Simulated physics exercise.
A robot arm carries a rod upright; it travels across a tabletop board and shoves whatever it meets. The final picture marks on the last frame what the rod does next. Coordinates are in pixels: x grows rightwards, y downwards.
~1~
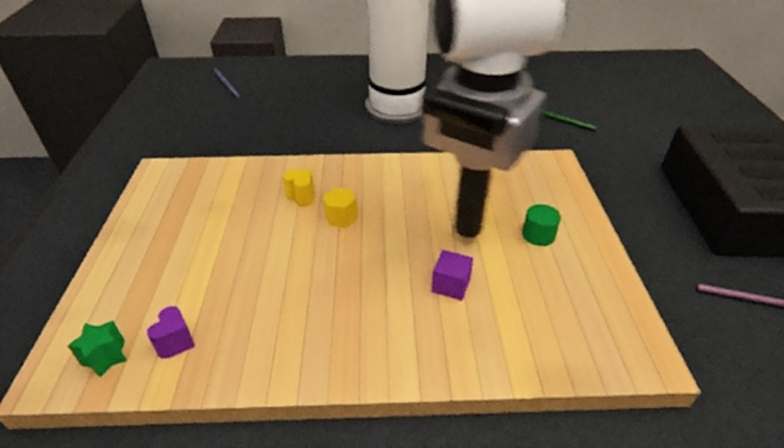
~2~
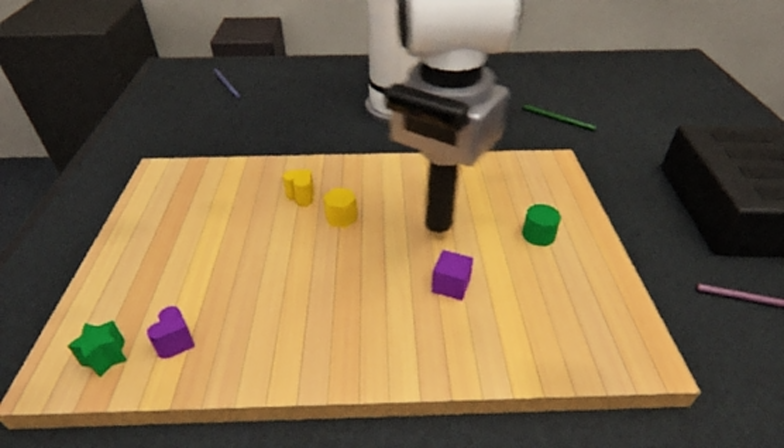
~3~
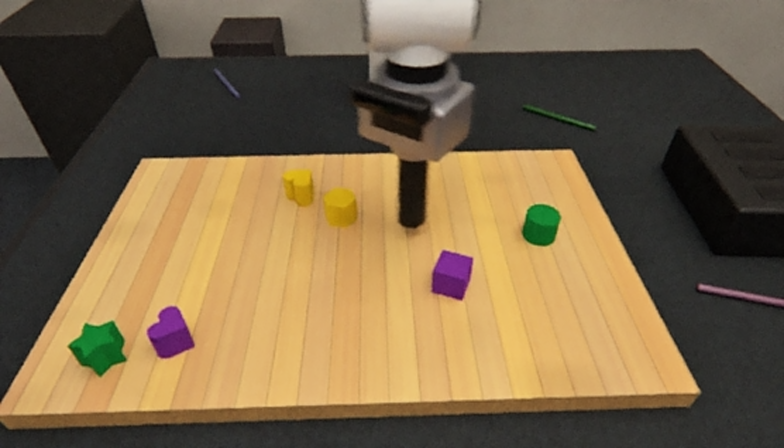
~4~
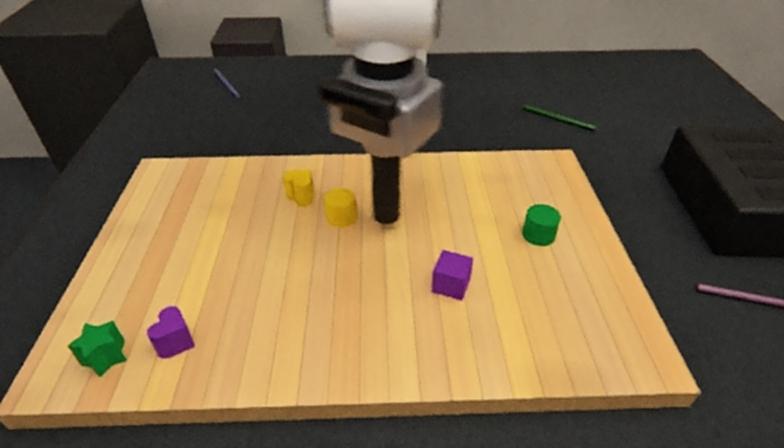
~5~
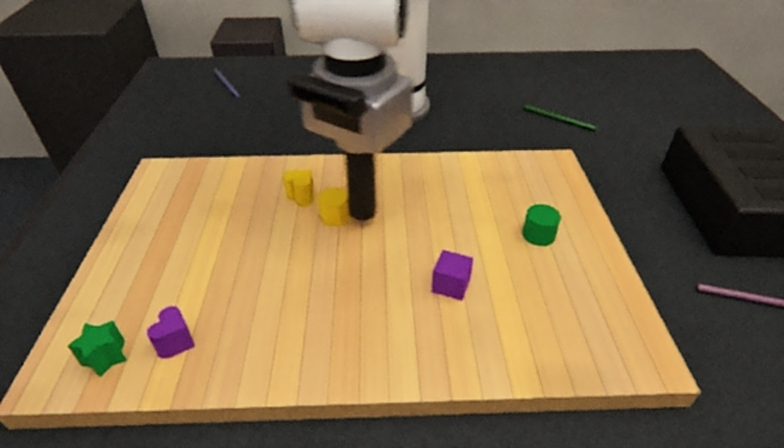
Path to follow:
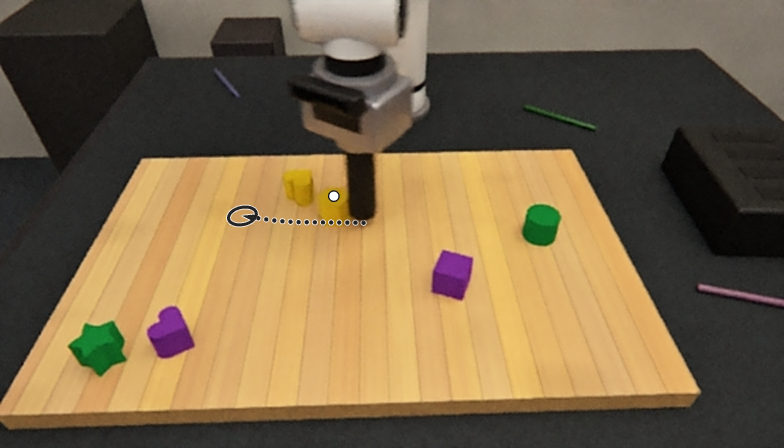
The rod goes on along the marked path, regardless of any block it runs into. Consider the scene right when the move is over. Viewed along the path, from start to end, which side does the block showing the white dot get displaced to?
It's pushed right.
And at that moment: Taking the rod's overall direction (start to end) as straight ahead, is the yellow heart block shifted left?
That would be a no.
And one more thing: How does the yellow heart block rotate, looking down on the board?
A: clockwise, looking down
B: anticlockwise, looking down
The answer is A.
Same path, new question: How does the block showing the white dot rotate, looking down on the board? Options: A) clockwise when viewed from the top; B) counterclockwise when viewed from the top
The answer is A.
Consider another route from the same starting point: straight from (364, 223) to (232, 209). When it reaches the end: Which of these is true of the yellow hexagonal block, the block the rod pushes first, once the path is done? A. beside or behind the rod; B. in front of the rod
My answer is option B.
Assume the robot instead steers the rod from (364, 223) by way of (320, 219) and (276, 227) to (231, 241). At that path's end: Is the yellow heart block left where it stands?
In short: No.
The line goes from (364, 223) by way of (322, 222) and (281, 221) to (243, 216); the dot is on the yellow hexagonal block.
On the path given first. One third of the way, rod (320, 212); yellow heart block (292, 172), turned 20° clockwise; yellow hexagonal block (294, 192), turned 25° clockwise.
Two thirds of the way, rod (279, 211); yellow heart block (289, 168), turned 45° clockwise; yellow hexagonal block (269, 184), turned 85° clockwise.
At the end, rod (240, 206); yellow heart block (289, 168), turned 45° clockwise; yellow hexagonal block (261, 180), turned 125° clockwise.
